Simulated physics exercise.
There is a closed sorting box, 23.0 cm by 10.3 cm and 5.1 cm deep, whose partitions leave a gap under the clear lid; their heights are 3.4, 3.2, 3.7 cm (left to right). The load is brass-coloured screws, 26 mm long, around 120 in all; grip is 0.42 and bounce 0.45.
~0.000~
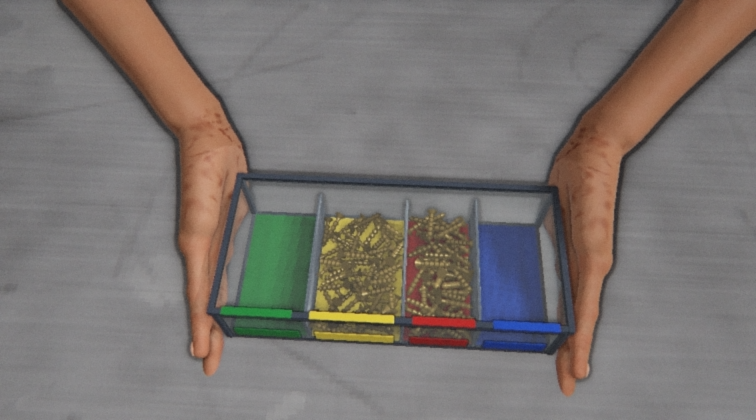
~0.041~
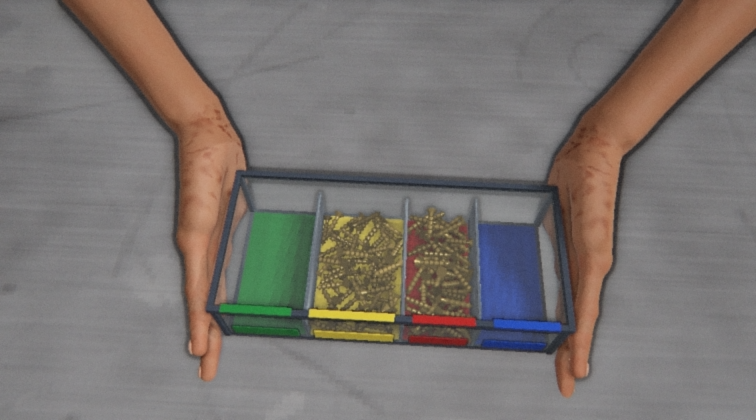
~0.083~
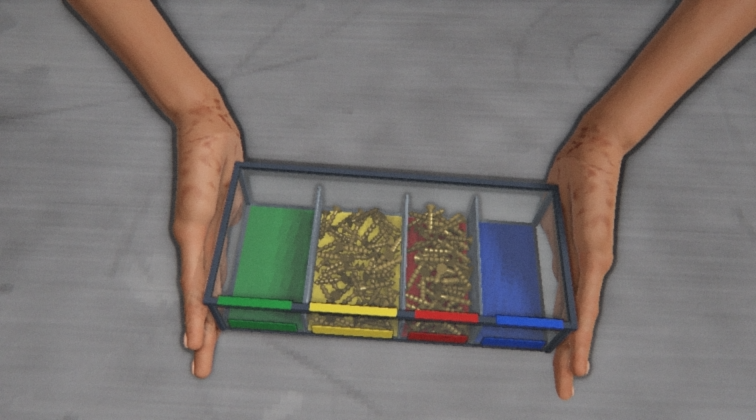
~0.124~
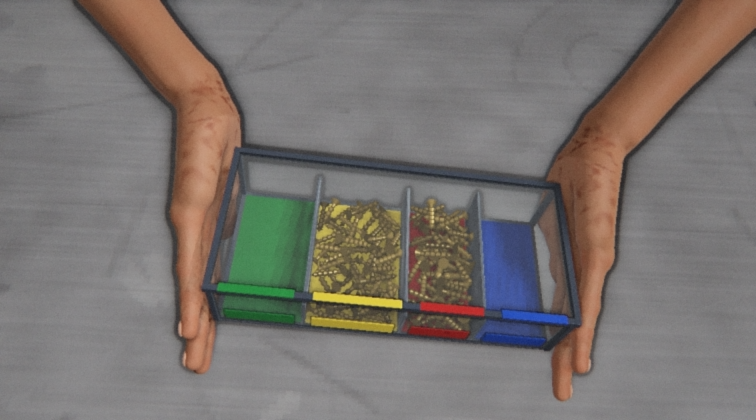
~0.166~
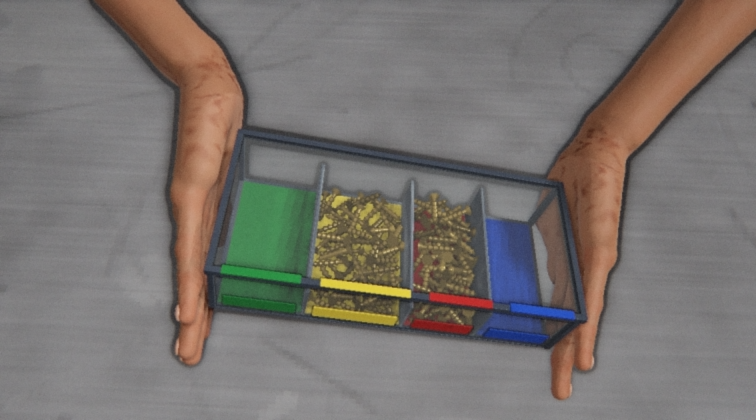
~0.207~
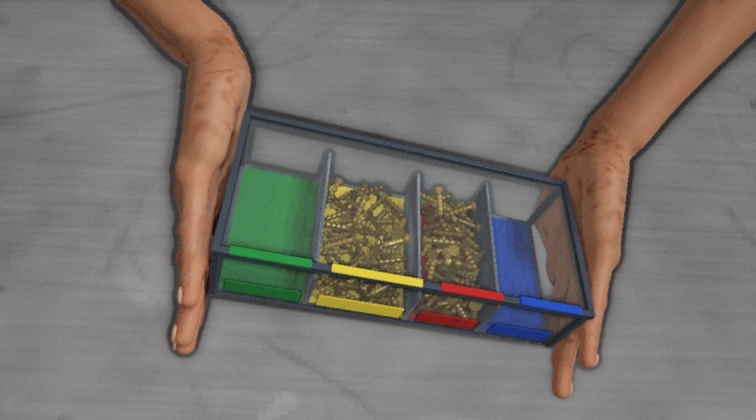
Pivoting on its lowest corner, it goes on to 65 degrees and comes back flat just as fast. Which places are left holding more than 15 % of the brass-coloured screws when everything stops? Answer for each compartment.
Red: Over, blue: Not over, green: Not over, yellow: Over.
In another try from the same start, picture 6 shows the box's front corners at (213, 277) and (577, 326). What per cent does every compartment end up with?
That leaves red with 55 percent, blue with 0, green with 0 and yellow with 45 percent.
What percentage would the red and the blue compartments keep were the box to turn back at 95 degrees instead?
Red 60 %, blue 5 %.
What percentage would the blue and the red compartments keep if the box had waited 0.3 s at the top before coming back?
Then, in per cent: Blue 0, red 50.
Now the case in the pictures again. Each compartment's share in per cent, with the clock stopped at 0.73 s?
Red 50, blue 0, green 0, yellow 50.
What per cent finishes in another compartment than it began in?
Estimate: Some 5 %.
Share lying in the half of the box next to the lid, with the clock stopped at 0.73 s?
Roughly 20 percent of the pieces.
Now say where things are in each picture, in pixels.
In the first frame, box tilt 0 degrees, front corners at (214, 309) and (567, 327); red 50 %, yellow 50 %.
In the second frame, box tilt 1 degrees, front corners at (213, 306) and (568, 326).
In the third frame, box tilt 3 degrees, front corners at (211, 299) and (570, 324), lowest corner right back.
In the fourth frame, box tilt 7 degrees, front corners at (209, 285) and (573, 320), lowest corner right back.
In the fifth frame, box tilt 12 degrees, front corners at (212, 267) and (579, 316), lowest corner right back.
In the sixth frame, box tilt 17 degrees, front corners at (219, 248) and (587, 312), lowest corner right back; red 50 %, yellow 50 %. Its pace works out near 115 degrees a second.
Then, at 0.73 s, tilt 64 degrees; red 50 %, yellow 50 %.
After 1.09 s, tilt 26 degrees; red 55 %, yellow 40 %.
After 1.53 s, tilt 0 degrees; red 55 %, yellow 40 %.
In the end, at 1.8 s, red 55 %, blue 0 %, green 0 %, yellow 40 %.
